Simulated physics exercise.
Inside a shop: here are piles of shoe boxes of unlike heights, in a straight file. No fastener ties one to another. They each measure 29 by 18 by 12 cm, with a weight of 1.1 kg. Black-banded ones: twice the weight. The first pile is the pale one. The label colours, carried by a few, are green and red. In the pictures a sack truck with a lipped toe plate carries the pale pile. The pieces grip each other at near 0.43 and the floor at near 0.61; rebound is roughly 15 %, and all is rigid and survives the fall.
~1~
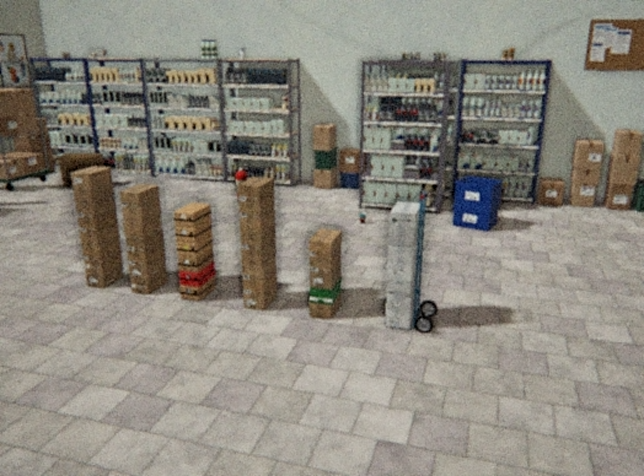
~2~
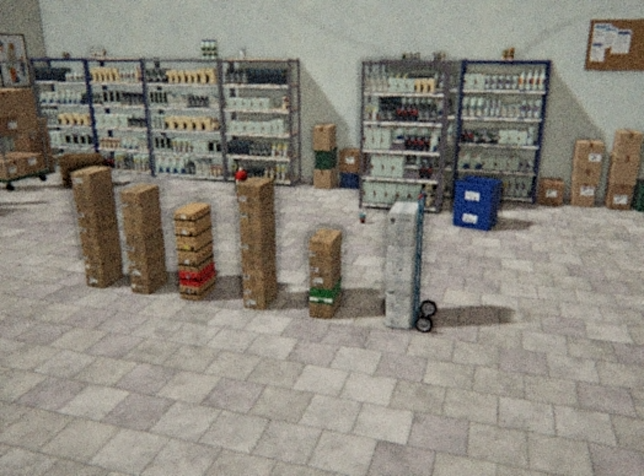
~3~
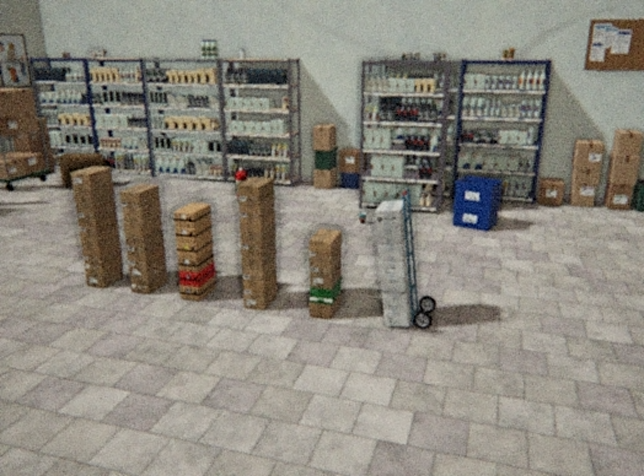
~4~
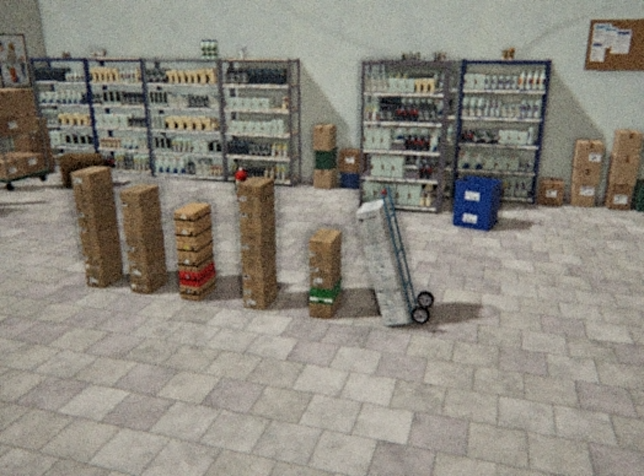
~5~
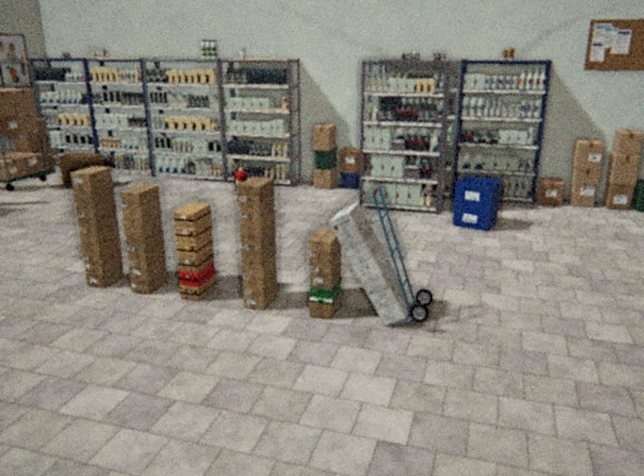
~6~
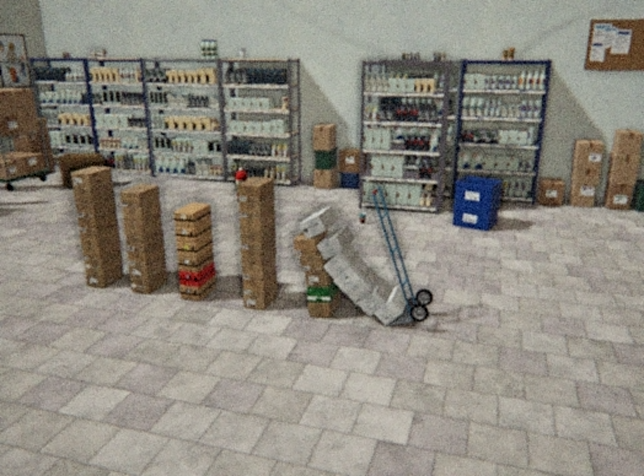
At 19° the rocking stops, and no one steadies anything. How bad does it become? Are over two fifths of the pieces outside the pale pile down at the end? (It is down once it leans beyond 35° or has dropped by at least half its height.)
Yes.
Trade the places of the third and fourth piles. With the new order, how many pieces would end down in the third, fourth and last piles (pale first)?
Pile by pile, you'd see third at 6, fourth at 8 and last at 8 down.
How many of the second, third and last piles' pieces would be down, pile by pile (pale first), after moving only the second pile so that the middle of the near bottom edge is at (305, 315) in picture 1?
The second pile ends with 0 down, the third with 0, the last with 0.
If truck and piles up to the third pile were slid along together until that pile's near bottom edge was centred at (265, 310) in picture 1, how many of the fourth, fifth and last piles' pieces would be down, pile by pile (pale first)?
That would give fourth 6, fifth 7 and last 8.
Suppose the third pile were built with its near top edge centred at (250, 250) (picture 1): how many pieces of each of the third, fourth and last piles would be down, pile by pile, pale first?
Down by pile: Third 4, fourth 0, last 0.
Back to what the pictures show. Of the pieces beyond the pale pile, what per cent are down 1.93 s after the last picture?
By then 65 %.
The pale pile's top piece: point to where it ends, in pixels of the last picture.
Look for the top piece around pixel (278, 263).
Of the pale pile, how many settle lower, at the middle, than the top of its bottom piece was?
Pale pieces counted: 3.
Then, 0.35 s later than the last frame, 7 of the pale pile down; 4 of the 34 other boxes down; green box tilted 37°.
Then, 1.23 s later than the last frame, 7 of the pale pile down; 12 of the 34 other boxes down; green box tilted 51°, 8 cm lower; red box tilted 17°.
Then, 1.93 s later than the last frame, 7 of the pale pile down; 22 of the 34 other boxes down; red box tilted 61°; green box tilted 51°, 8 cm lower.
Then, 2.47 s later than the last frame, 7 of the pale pile down; 32 of the 34 other boxes down; red box tilted 60°; green box tilted 50°, 8 cm lower.
When it is over, 7 of the pale pile down; 32 of the 34 other boxes down; red box tilted 60°; green box tilted 50°, 8 cm lower. That is 94 per cent. In pixels of the last frame, middles, red box near (189, 267), green box near (297, 294).
